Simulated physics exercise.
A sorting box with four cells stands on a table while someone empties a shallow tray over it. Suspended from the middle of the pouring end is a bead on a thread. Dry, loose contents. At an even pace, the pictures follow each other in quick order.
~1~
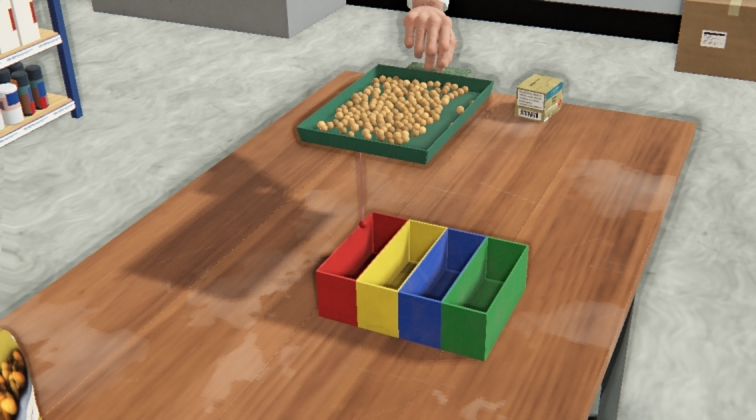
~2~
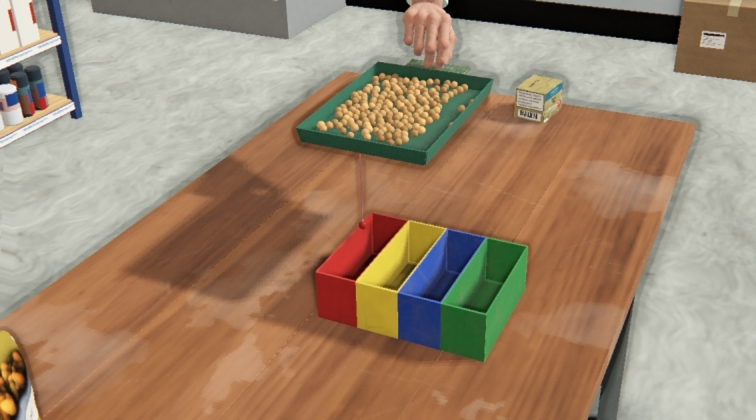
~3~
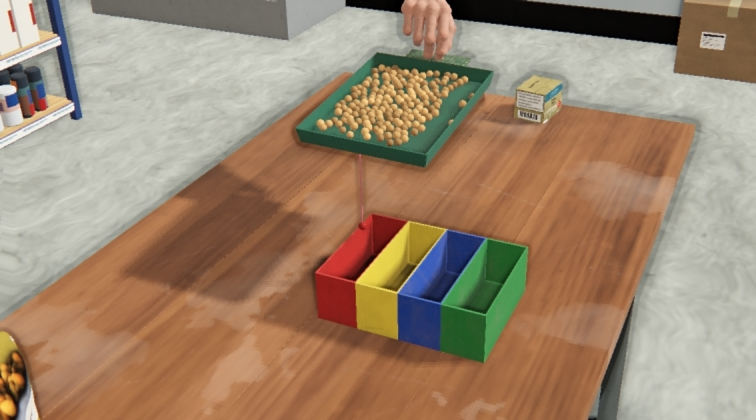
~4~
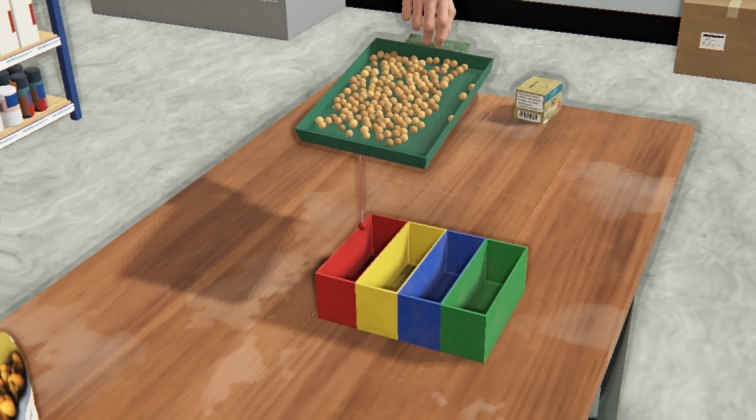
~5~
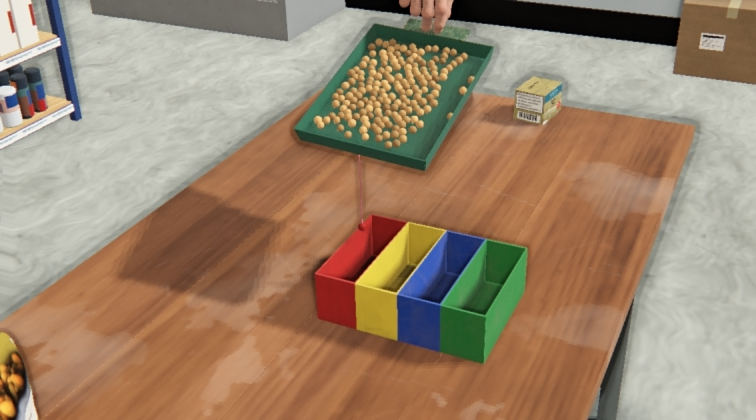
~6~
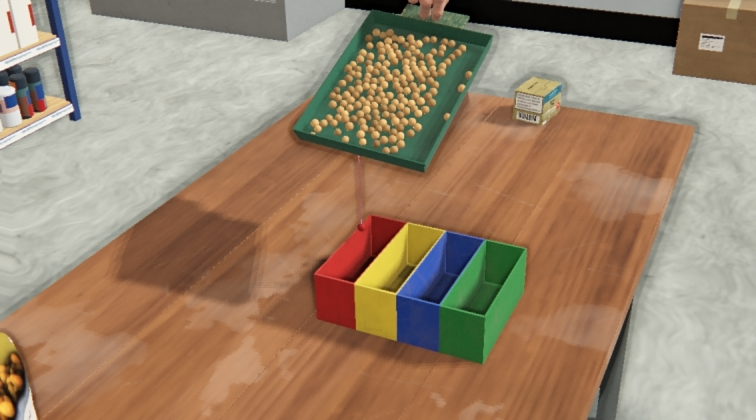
In a room with a pale, marbled floor, a wooden table is seen from above at an angle, with shelving at left and a cardboard box behind. A green tray of round tan beads sits beyond a box with red, yellow, blue and green cells, a small carton to its right. A hand steadily raises the tray's far end, and the beads begin shifting toward the viewer.
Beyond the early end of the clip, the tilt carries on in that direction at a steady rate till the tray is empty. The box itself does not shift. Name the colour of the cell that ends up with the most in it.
Yellow.
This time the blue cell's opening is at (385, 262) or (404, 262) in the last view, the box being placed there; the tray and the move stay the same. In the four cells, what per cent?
First case around 90 %, second case around 100 %.
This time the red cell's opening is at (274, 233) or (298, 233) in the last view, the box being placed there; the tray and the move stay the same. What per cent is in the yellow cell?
I'd say about 10 percent, followed by about 10 percent.
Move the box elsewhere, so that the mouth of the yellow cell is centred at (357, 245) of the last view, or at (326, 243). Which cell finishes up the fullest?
One: The blue cell. Two: The green one.
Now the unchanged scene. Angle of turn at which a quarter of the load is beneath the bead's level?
A tilt of roughly 85°.
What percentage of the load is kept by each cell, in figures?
In per cent: The red cell gets 20, the yellow cell 50, the blue cell 20 and the green cell 0.
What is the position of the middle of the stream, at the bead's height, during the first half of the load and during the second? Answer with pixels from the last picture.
Roughly (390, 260) first, then roughly (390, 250).
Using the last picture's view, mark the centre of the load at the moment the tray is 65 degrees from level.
The middle of the load sits near (382, 149).
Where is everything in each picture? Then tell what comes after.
In the first frame, corners of the pouring end at (301, 126) and (426, 149), level; middle of the load at (390, 107), round wooden beads; bead on its thread at (363, 224); red cell at (337, 294); yellow cell at (378, 305); blue cell at (420, 316); green cell at (464, 327).
In the second frame, corners of the pouring end at (300, 127) and (425, 150), level; middle of the load at (389, 106).
In the third frame, corners of the pouring end at (300, 127) and (425, 153), tipped barely, lowest at the right corner; middle of the load at (389, 101).
In the fourth frame, corners of the pouring end at (299, 127) and (424, 155), tipped a little, lowest at the right corner; middle of the load at (388, 93).
In the fifth frame, corners of the pouring end at (298, 127) and (424, 158), tipped clearly, lowest at the right corner; middle of the load at (399, 88), a small part on the move.
In the sixth frame, corners of the pouring end at (297, 128) and (423, 161), tipped clearly, lowest at the right corner; middle of the load at (396, 86), all on the move; red cell at (335, 297); yellow cell at (376, 308); blue cell at (418, 319); green cell at (462, 330).
Soon, tray tipped steeply; most on the tray; a stray few in the blue cell; a stray few in the yellow cell; a small part falling or outside the box.
A while on, tray tipped past a quarter turn; about a quarter on the tray; about a quarter in the yellow cell; a small part in the red cell; a small part in the blue cell; a stray few in the green cell; about a quarter falling or outside the box.
Towards the end, tray tipped past a quarter turn; about half in the yellow cell; about a quarter in the red cell; a small part in the blue cell; a stray few in the green cell; a small part falling or outside the box.
Finally, tray tipped past a quarter turn; about half in the yellow cell; about a quarter in the red cell; a small part in the blue cell; a stray few in the green cell; a small part outside the box.
